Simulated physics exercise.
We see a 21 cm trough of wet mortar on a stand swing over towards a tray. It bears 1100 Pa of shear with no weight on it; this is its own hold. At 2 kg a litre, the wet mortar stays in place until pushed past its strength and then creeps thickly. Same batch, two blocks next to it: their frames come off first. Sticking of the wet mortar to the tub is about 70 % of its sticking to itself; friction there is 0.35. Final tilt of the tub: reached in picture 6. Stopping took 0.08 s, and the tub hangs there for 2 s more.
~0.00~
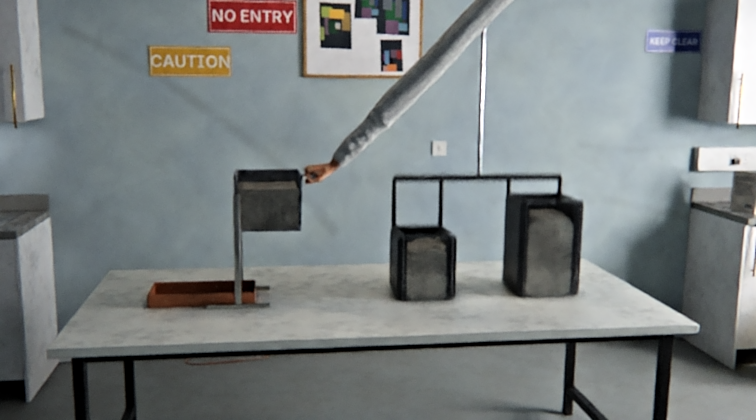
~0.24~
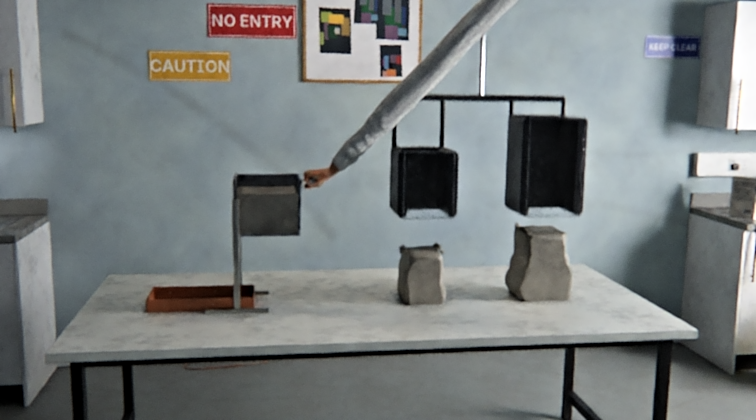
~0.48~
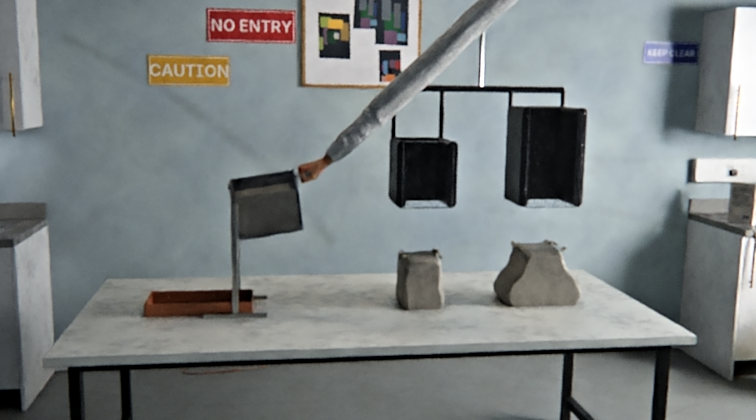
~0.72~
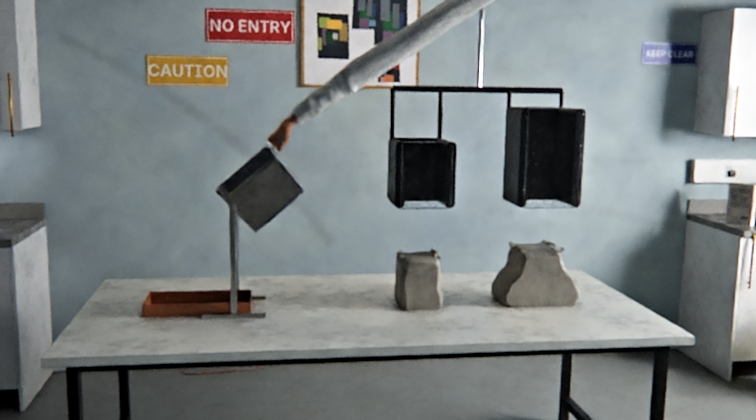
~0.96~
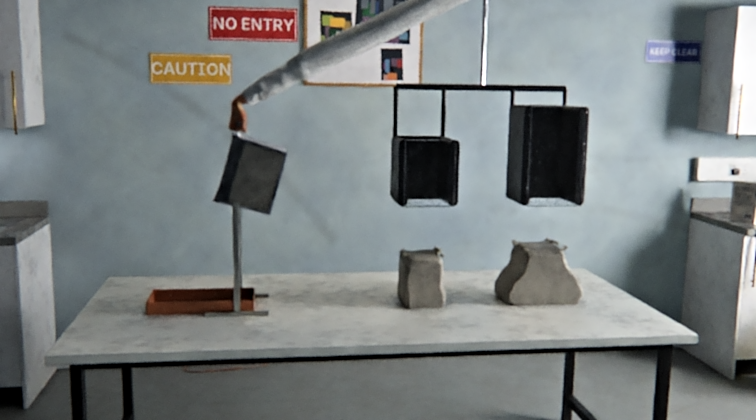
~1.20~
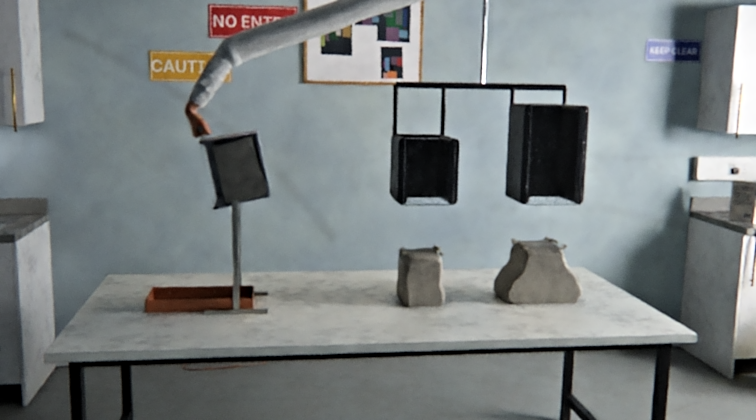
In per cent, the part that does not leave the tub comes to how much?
The part that stays comes to roughly 41 %.
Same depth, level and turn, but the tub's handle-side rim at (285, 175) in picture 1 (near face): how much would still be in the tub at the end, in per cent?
I'd put it at close to 100 per cent.
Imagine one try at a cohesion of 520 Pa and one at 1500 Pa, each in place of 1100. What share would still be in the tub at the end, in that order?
The answers, in order, are 35 % and 45 %.
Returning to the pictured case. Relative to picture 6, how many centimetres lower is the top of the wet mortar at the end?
13 cm or so.
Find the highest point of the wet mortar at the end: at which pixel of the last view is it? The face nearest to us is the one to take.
Highest point: Approx. (240, 174).
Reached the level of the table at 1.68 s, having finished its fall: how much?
Near 0 per cent has got down by that time.
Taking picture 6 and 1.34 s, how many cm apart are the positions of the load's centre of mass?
Something like 4 cm, I'd say.
After 1.34 s, the tub is at 101 degrees and holds 99 %.
After 1.51 s, the tub is at 101 degrees and holds 67 %.
After 1.68 s, the tub is at 101 degrees and holds 41 %.
After 1.85 s, the tub is at 101 degrees and holds 41 %.
After 3.20 s, at the end, the tub is at 101 degrees and holds 41 %.
